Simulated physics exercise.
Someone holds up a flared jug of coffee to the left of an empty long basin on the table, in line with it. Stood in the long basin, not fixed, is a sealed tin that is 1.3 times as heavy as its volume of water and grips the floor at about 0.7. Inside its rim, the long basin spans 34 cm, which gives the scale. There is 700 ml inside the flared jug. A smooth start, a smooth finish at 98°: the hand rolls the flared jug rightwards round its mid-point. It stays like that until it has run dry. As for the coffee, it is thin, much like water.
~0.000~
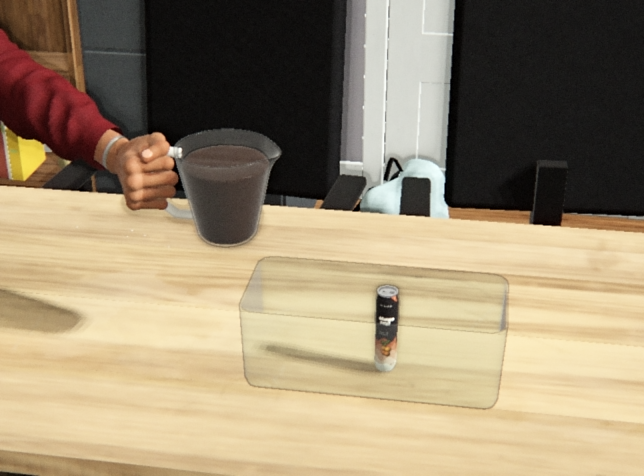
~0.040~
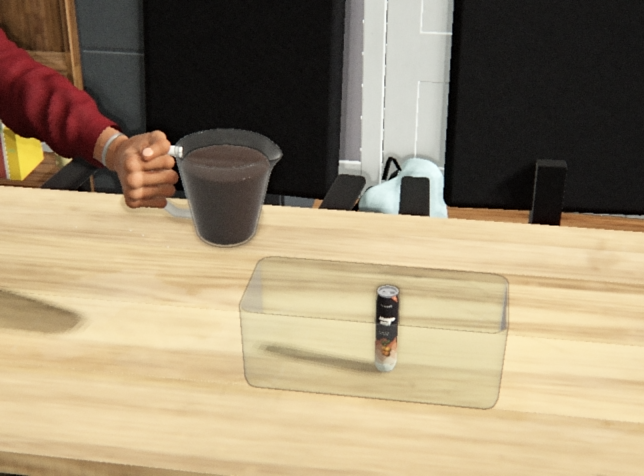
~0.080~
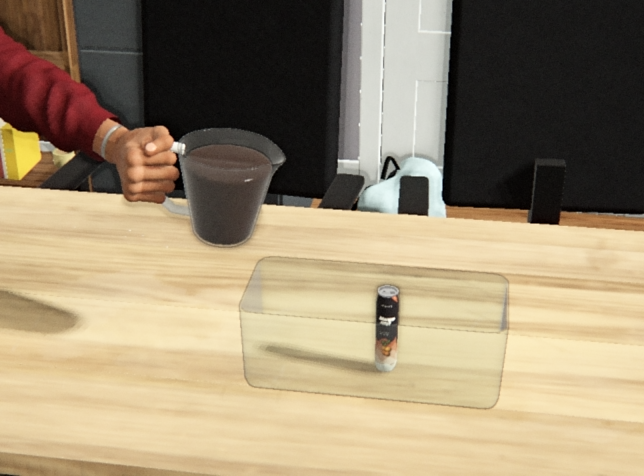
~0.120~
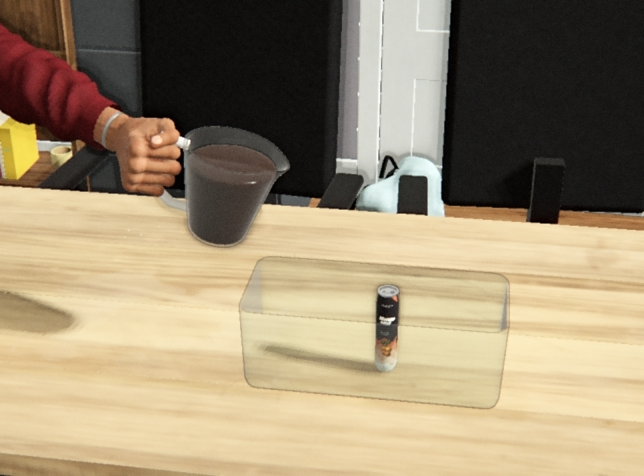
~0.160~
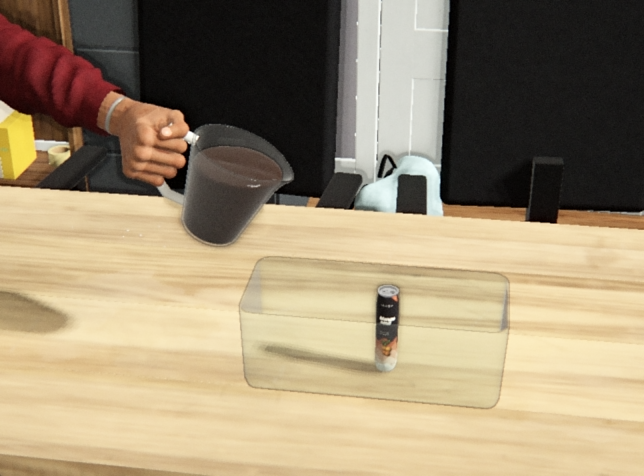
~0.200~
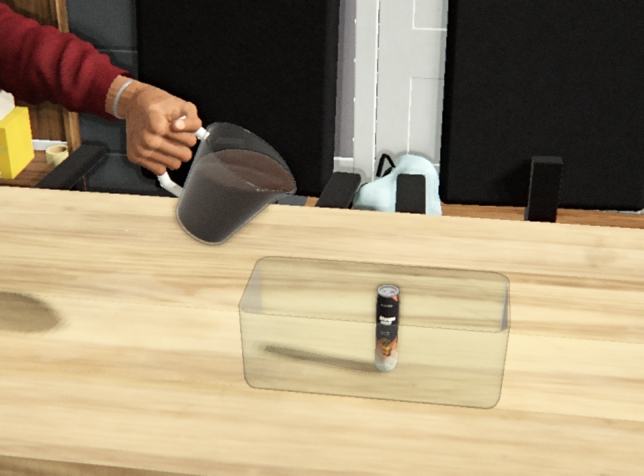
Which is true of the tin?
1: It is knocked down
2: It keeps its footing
2.
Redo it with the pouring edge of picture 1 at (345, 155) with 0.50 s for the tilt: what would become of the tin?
Then it goes over.
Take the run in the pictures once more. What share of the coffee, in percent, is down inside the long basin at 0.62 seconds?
Roughly 76 %.
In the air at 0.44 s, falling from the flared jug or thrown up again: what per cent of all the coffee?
Estimate: Some 28 % of the total.
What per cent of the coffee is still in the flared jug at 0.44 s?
Near 46 in a hundred.
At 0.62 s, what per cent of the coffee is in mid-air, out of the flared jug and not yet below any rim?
About 14 percent.
By 0.44 s the tilt is 95° and 45 per cent is still to pour; the tin stands where it began.
By 0.62 s the tilt is 98° and 11 per cent is still to pour; the tin stands where it began.
By 0.80 s the tilt is 98° and 1 per cent is still to pour; the tin stands where it began.
By 1.00 s the tilt is 98° and 0 per cent is still to pour; the tin stands where it began.
At rest the tin stands where it began.
